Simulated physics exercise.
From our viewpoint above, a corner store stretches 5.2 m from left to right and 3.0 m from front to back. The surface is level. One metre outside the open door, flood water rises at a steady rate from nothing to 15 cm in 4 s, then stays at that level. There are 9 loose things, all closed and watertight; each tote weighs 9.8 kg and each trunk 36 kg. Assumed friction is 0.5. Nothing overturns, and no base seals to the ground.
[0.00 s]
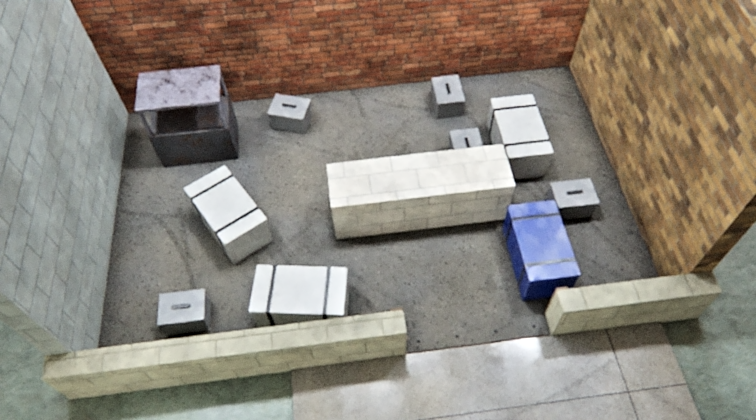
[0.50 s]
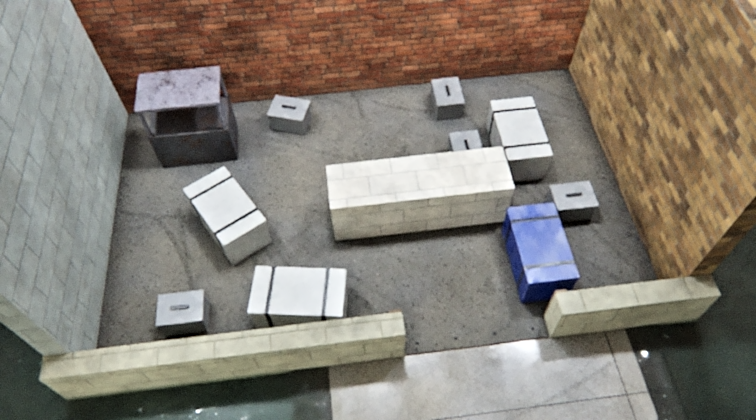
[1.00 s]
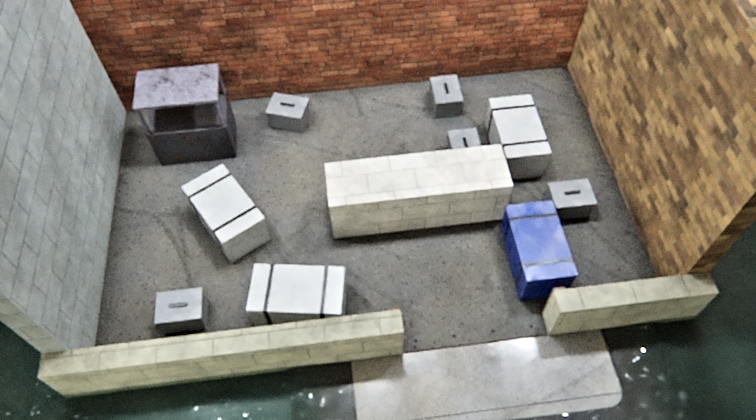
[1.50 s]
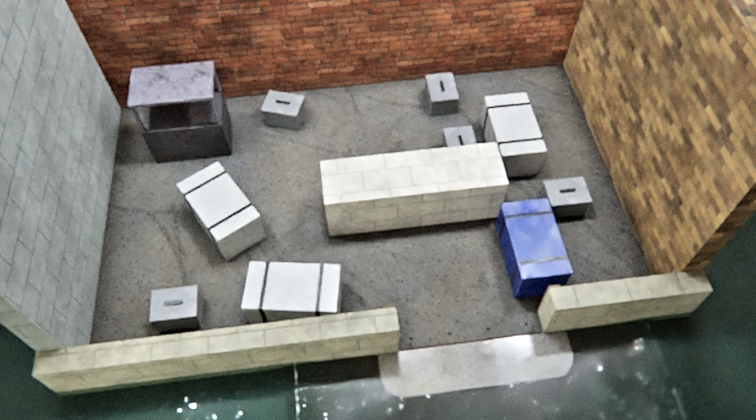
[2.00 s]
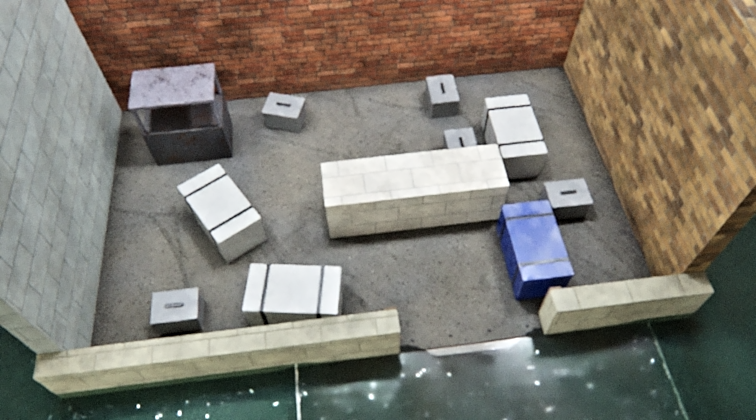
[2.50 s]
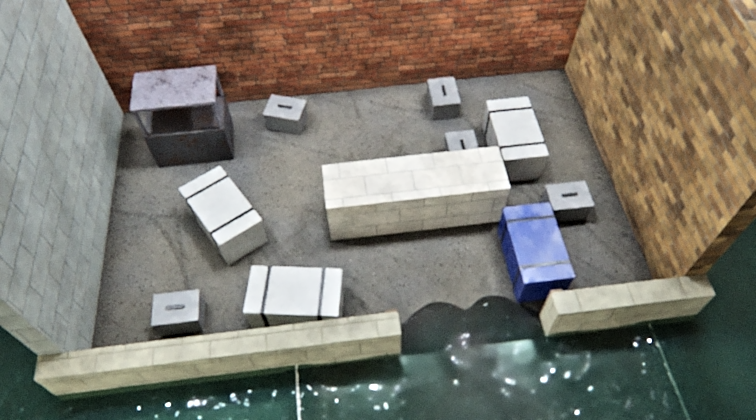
Dark water spreads over the pale paving outside and just enters the doorway of the room.
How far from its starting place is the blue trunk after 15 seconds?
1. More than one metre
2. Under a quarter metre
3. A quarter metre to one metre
A quarter metre to one metre.
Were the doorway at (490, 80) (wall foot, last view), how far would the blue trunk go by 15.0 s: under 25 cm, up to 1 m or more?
Blue trunk: Long trip.
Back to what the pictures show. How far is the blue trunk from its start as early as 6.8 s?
Close to 30 cm.
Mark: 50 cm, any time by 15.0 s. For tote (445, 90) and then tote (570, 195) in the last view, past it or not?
In turn: Above and above.
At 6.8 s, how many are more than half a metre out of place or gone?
By that time the total stands at 0.
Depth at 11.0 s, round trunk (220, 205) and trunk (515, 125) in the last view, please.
About 5 and 5 cm.
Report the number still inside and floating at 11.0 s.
Count at that moment: 1.
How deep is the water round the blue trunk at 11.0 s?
10 cm or so.
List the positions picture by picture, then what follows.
In the first picture, the blue trunk at (543, 239), on the bottom; water covers 0.0 m2; 0 of 9 have shifted.
In the second picture, the blue trunk at (542, 241), on the bottom; water covers 0.0 m2; 0 of 9 have shifted.
In the third picture, the blue trunk at (540, 239), on the bottom; 0.0 m2 under water; 0 of 9 have shifted.
In the fourth picture, the blue trunk at (536, 237) rests on the ground; water covers 0.0 m2; 0 of 9 have shifted.
In the fifth picture, the blue trunk at (536, 239) rests on the ground; 0.0 m2 under water; 0 of 9 have shifted.
In the sixth picture, the blue trunk at (538, 241), on the bottom; water covers 0.2 m2; 0 of 9 have shifted.
After 3.5 s the blue trunk is near (538, 241), 0.0 m from its start, aground; 0 afloat.
After 6.8 s the blue trunk is near (571, 242), 0.3 m from its start, aground; 0 afloat.
After 11.0 s the blue trunk is near (597, 239), 0.5 m from its start, afloat; 1 afloat.
After 15.0 s the blue trunk is near (596, 227), 0.6 m from its start, afloat; 6 afloat.
